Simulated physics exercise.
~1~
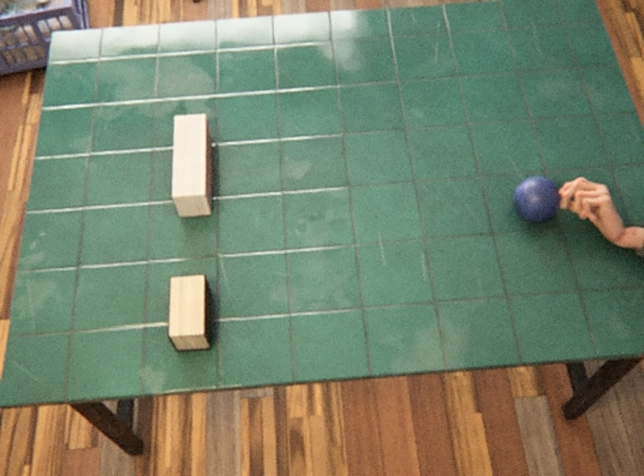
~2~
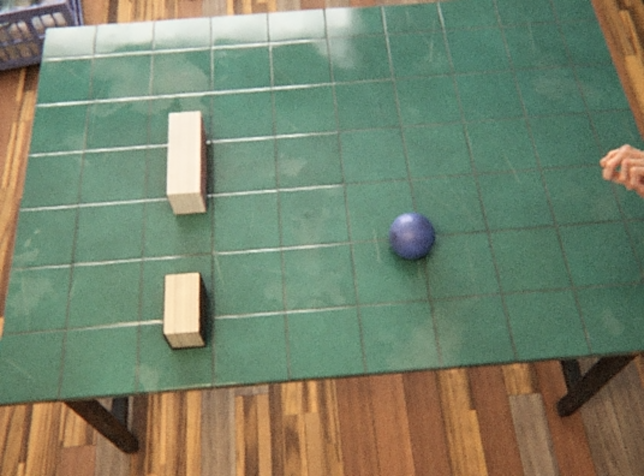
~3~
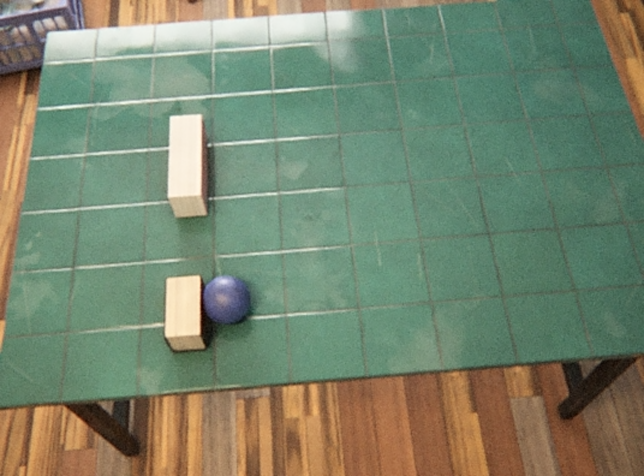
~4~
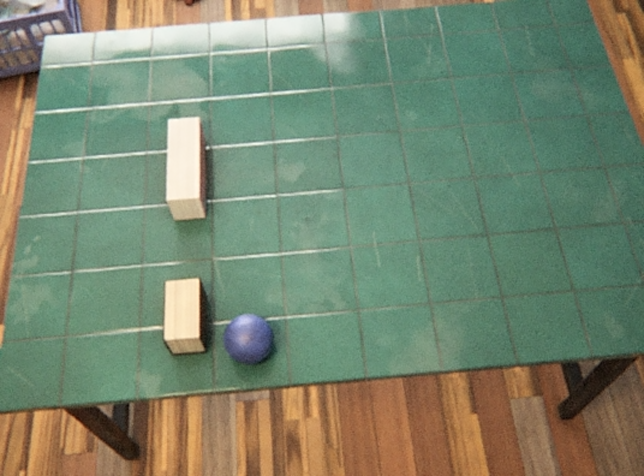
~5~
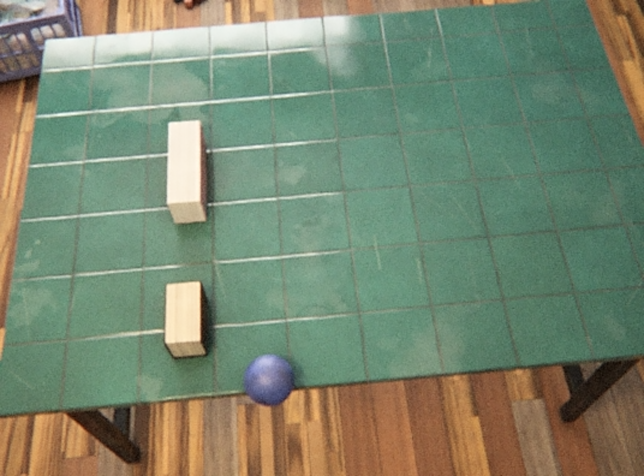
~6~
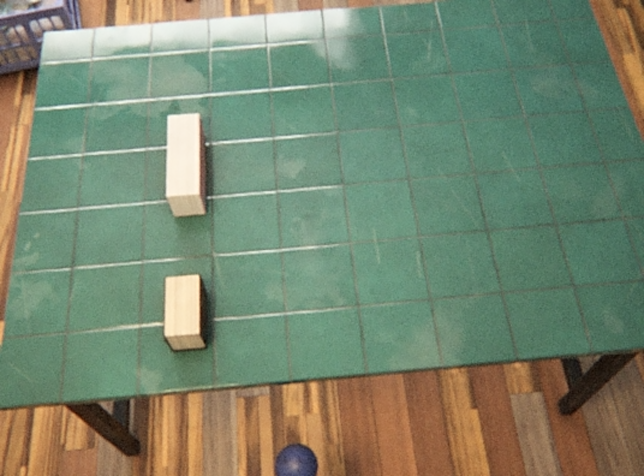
A blue ball, released by a hand at the right, rolled left across a green tiled table toward two pale wooden blocks, met the nearer one, bounced back to the right, and rolled off the front edge, dropping toward the floor.
